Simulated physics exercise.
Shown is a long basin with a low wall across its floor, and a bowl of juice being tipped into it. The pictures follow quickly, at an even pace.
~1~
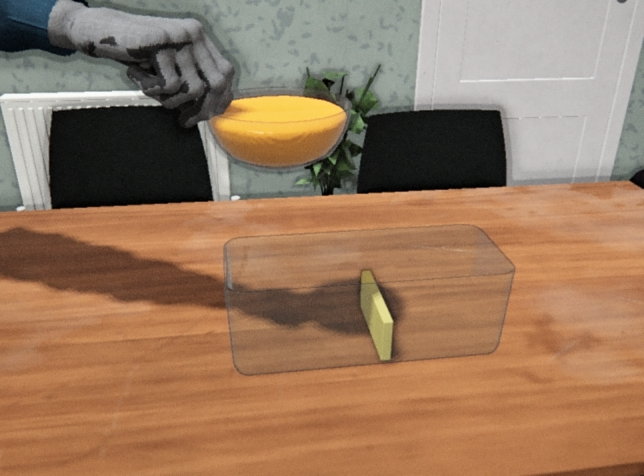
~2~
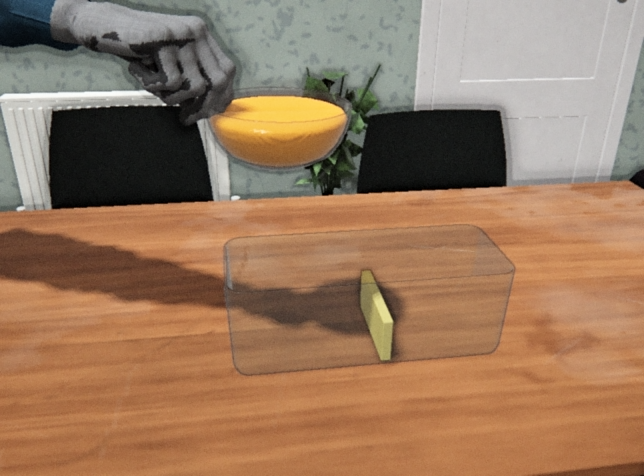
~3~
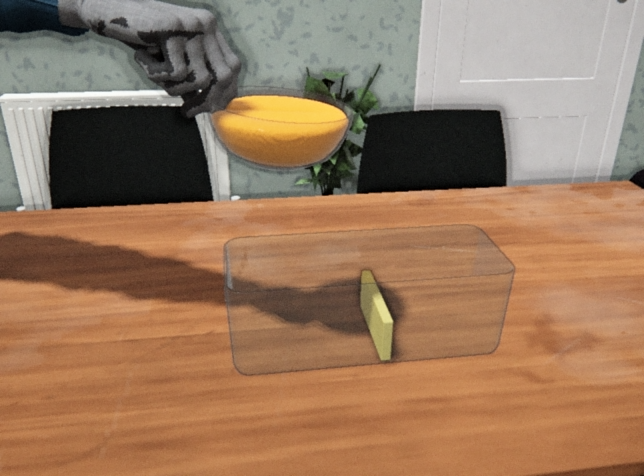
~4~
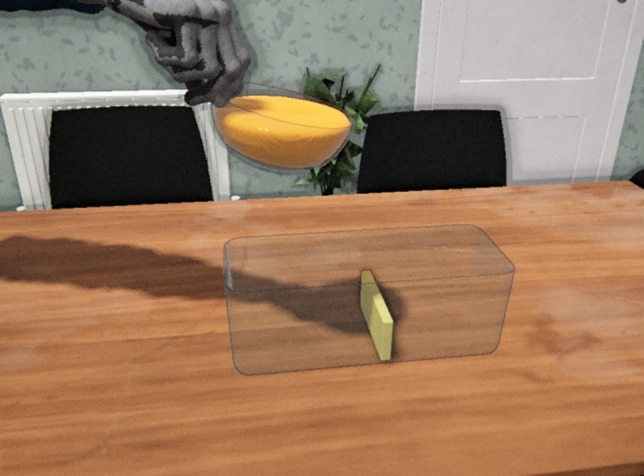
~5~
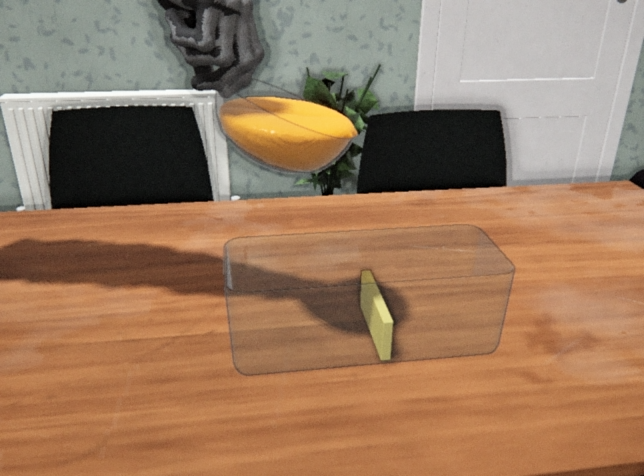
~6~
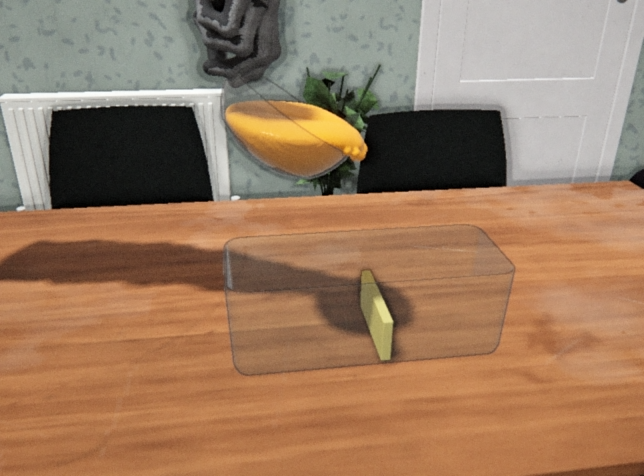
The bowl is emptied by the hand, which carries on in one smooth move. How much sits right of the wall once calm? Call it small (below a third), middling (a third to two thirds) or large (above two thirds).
Middling.
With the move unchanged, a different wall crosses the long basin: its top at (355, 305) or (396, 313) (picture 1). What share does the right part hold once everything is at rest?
In order, some 80 and 35 in a hundred.
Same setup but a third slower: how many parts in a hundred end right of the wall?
It comes to some 70 per cent.
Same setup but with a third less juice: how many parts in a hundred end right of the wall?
Estimated share: Close to 45 per cent.
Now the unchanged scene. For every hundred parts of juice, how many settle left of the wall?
It comes to 40 per cent or so.
A moment on, the bowl is tipped right over and 3 per cent is still to pour, 12 is left of the wall and 52 right of it.
Next, the bowl is tipped right over and 0 per cent is still to pour, 37 is left of the wall and 51 right of it.
Then the bowl is tipped right over and 0 per cent is still to pour, 41 is left of the wall and 55 right of it.
Later the bowl is tipped right over and 0 per cent is still to pour, 41 is left of the wall and 55 right of it.
In the end 41 per cent lies left of the wall, 55 right of it and 4 outside.
